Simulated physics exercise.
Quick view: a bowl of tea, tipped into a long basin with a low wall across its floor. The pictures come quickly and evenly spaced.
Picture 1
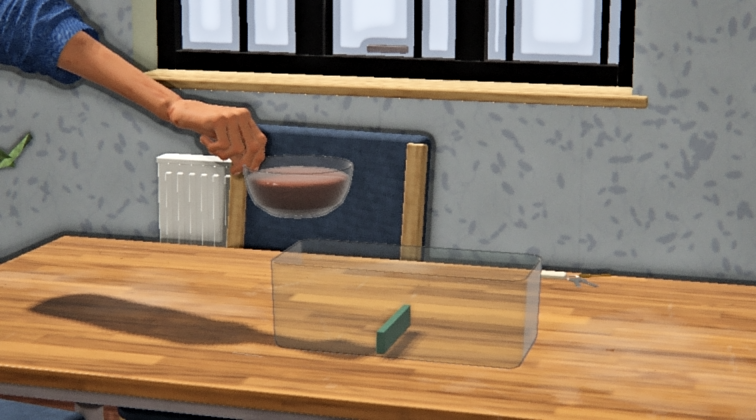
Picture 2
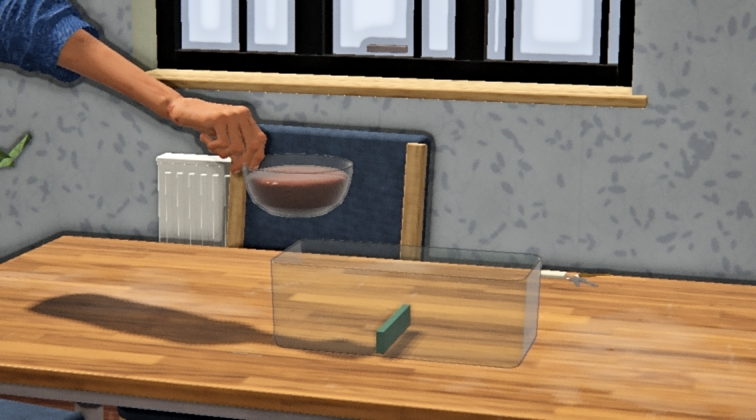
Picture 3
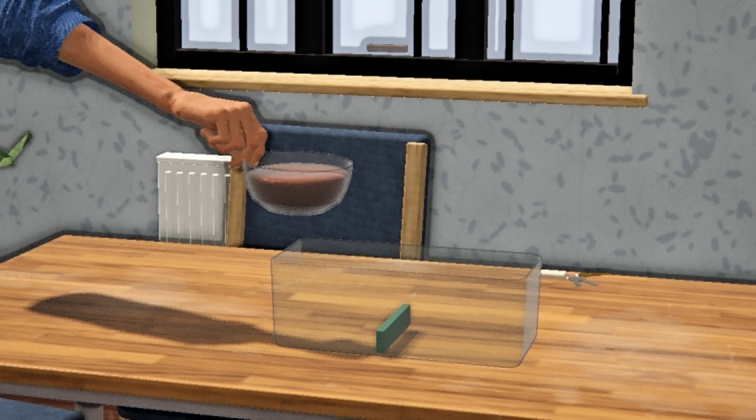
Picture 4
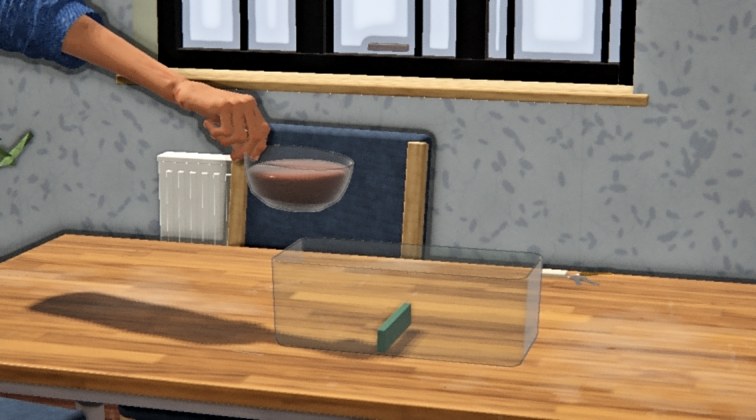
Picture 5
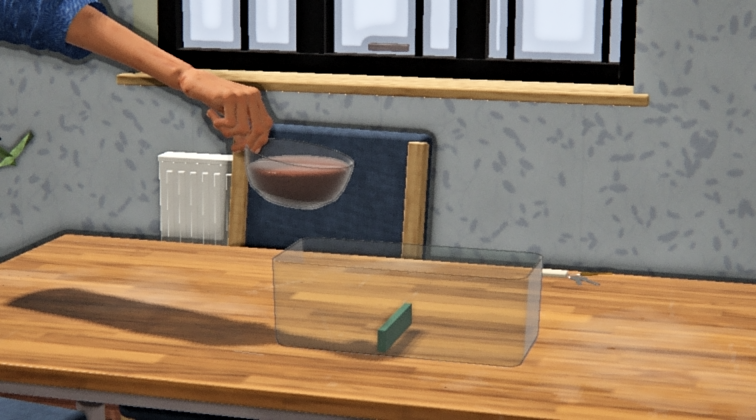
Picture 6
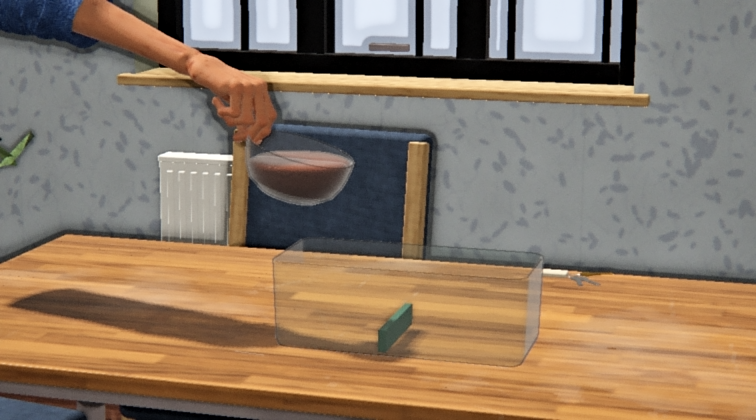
A hand slowly tilts a clear bowl of reddish-brown tea above a long transparent basin.
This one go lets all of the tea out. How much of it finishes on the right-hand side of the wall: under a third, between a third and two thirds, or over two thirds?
Over two thirds.
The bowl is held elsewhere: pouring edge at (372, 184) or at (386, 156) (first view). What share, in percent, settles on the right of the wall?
90 and 95 per cent.
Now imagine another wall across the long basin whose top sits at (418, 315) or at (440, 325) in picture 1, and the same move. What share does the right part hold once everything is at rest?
About 65 % and 25 %.
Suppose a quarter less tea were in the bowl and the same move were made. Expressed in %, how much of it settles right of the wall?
I'd reckon close to 90 %.
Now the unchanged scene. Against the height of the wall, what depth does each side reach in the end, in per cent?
Once it settles, the left reaches around 10 and the right around 70.
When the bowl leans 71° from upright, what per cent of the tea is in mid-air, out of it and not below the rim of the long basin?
It comes to around 40 per cent.
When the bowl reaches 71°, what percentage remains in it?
It still holds around 35 per cent there.
A moment on, the tilt is 71° and 36 per cent is still to pour, 4 is left of the wall and 19 right of it.
Next, the tilt is 106° and 0 per cent is still to pour, 9 is left of the wall and 83 right of it.
Then the tilt is 115° and 0 per cent is still to pour, 10 is left of the wall and 89 right of it.
Later the tilt is 115° and 0 per cent is still to pour, 10 is left of the wall and 89 right of it.
In the end 10 per cent lies left of the wall, 89 right of it and 1 outside.
